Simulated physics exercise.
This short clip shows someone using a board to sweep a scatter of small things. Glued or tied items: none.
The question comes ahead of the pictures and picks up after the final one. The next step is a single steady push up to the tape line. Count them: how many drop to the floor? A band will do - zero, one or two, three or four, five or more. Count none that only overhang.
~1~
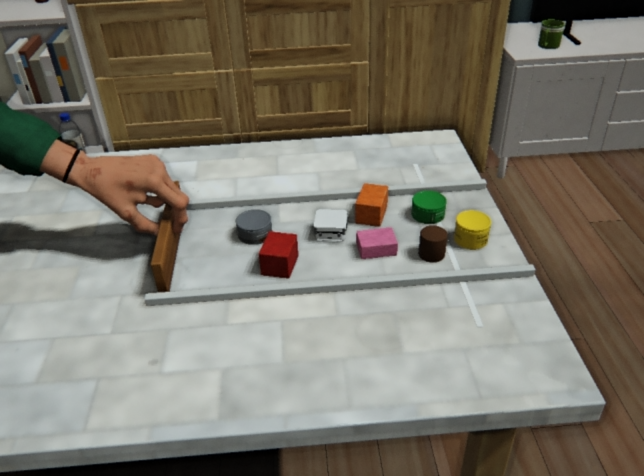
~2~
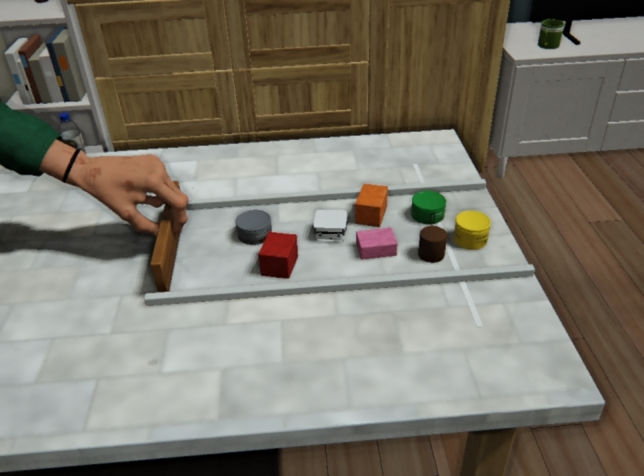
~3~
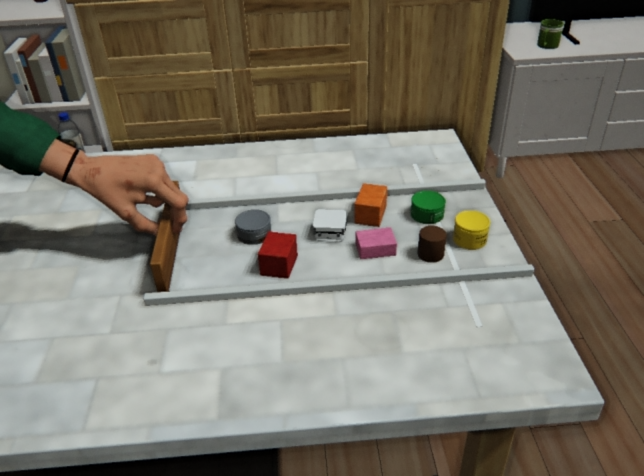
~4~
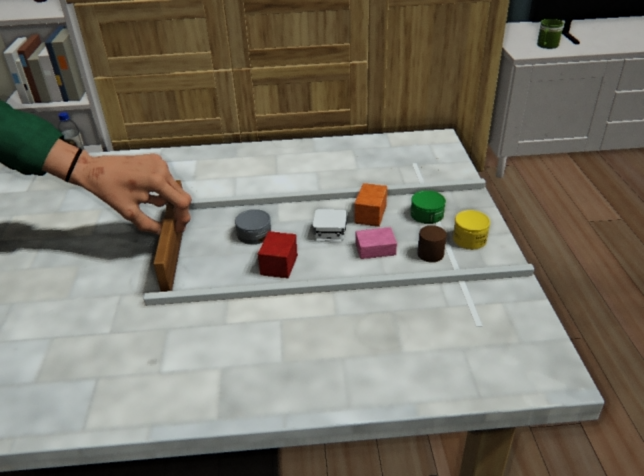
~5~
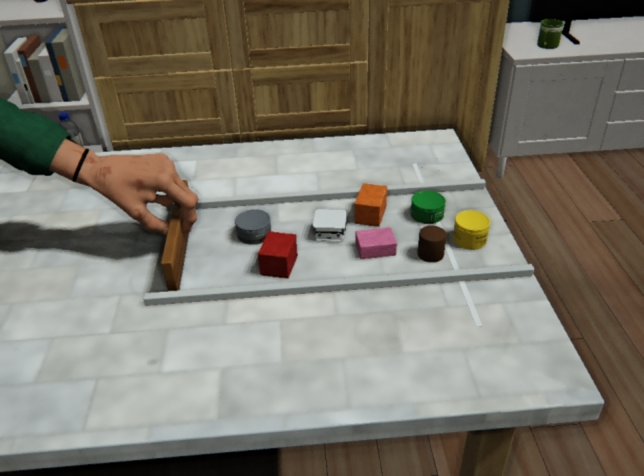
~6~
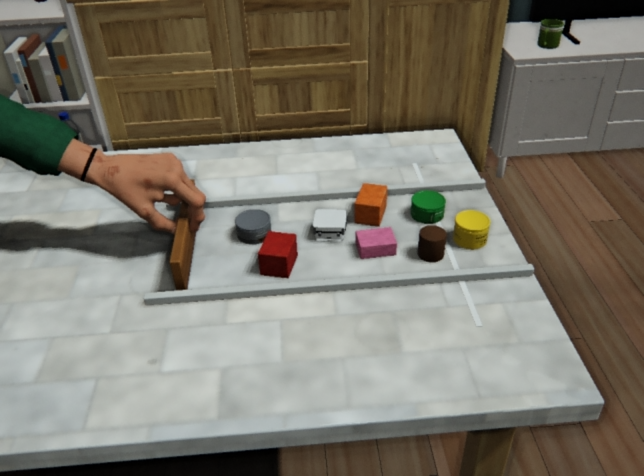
Looks like just one, maybe two go over the edge.
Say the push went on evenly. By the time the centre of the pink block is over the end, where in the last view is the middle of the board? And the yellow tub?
Roughly (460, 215); for the second one, roughly (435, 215).
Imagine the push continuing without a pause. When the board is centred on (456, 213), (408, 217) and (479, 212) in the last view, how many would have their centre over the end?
3; 0; 5.
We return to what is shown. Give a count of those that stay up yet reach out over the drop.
I get 1.
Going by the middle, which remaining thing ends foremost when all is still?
The green tub winds up nearest.
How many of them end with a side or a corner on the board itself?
The count in contact is 3.
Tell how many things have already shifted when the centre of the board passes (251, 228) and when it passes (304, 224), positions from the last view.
Counts: 1 / 4.
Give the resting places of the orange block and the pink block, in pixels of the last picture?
(449, 190), and the other (499, 246).
A little later, none off yet; yellow tub at rest near (471, 230); green tub at rest near (428, 207); brown lid at rest near (432, 244).
Next, none off yet; yellow tub moving near (478, 227); green tub shifted about its own width near (467, 198); brown lid shifted well along near (489, 246).
When it is over, the number that fall off is one or two; down, brown lid and yellow tub.
